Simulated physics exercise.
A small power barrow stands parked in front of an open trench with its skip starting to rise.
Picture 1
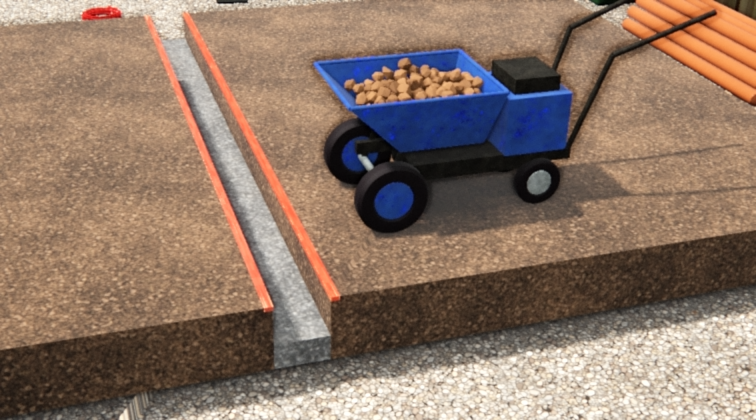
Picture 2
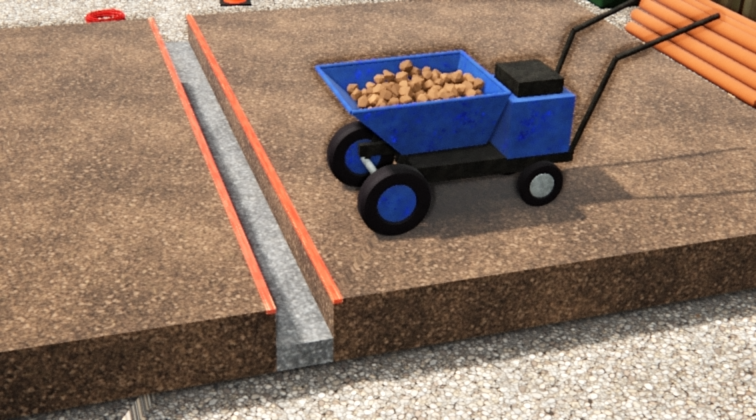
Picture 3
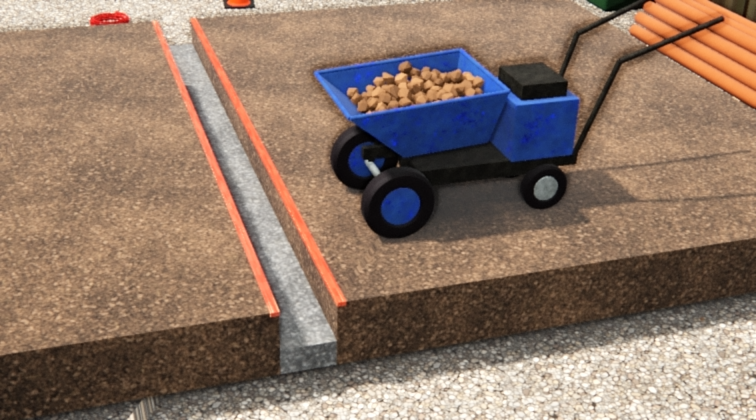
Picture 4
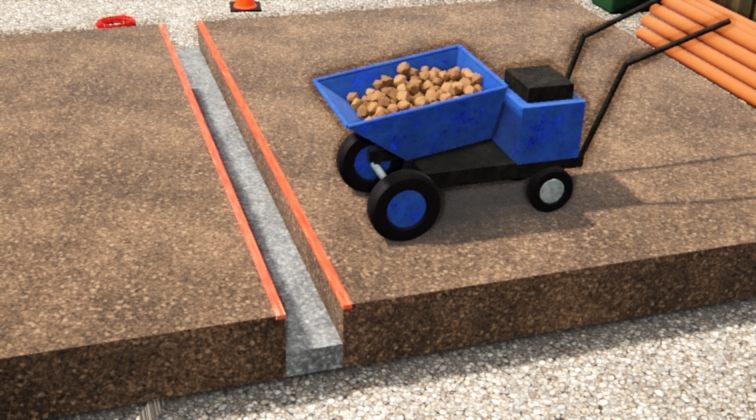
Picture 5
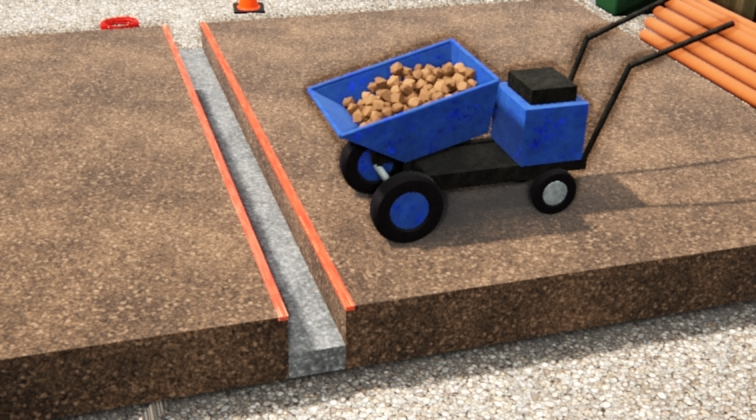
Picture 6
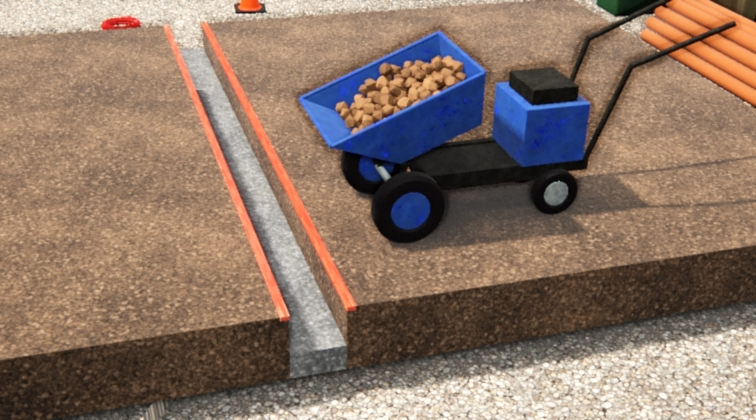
A blue power barrow with black handles stands on a brown, speckled earth slab, seen from above and to one side in bright daylight. Its skip holds light brown clods, while left of it an orange-edged trench with a grey bottom cuts through the slab, with pale gravel in front and orange pipes at upper right. The view drifts slightly as the skip's back rises and its lip lowers leftward.
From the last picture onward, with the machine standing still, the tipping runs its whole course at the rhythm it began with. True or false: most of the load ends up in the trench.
True.
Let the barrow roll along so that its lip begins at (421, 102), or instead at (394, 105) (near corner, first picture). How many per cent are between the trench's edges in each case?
Well, you'd get roughly 40 per cent from the first place and roughly 70 per cent from the second.
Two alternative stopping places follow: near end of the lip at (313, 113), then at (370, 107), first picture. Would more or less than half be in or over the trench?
In the first case a smaller fraction; in the second case upwards of half.
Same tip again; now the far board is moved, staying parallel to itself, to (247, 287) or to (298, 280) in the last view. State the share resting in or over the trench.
About 90 and 10 per cent.
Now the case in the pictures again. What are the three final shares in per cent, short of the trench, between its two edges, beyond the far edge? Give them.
Short about 0 %, between about 65 %, beyond about 25 %.
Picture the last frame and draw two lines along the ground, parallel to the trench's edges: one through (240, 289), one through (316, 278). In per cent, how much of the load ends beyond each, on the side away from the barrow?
That's 10 per cent for the first and 90 per cent for the second.
Just after the last frame, skip tipped steeply; every one in the skip.
A moment on, skip tipped right over; roughly a third in the skip; roughly a third in or heaped over the trench; roughly a quarter beyond it.
Further on, skip tipped right over; about a tenth in the skip; roughly two thirds in or heaped over the trench; roughly a quarter beyond it.
When it is over, skip tipped right over; about a tenth in the skip; roughly two thirds in or heaped over the trench; roughly a quarter beyond it.
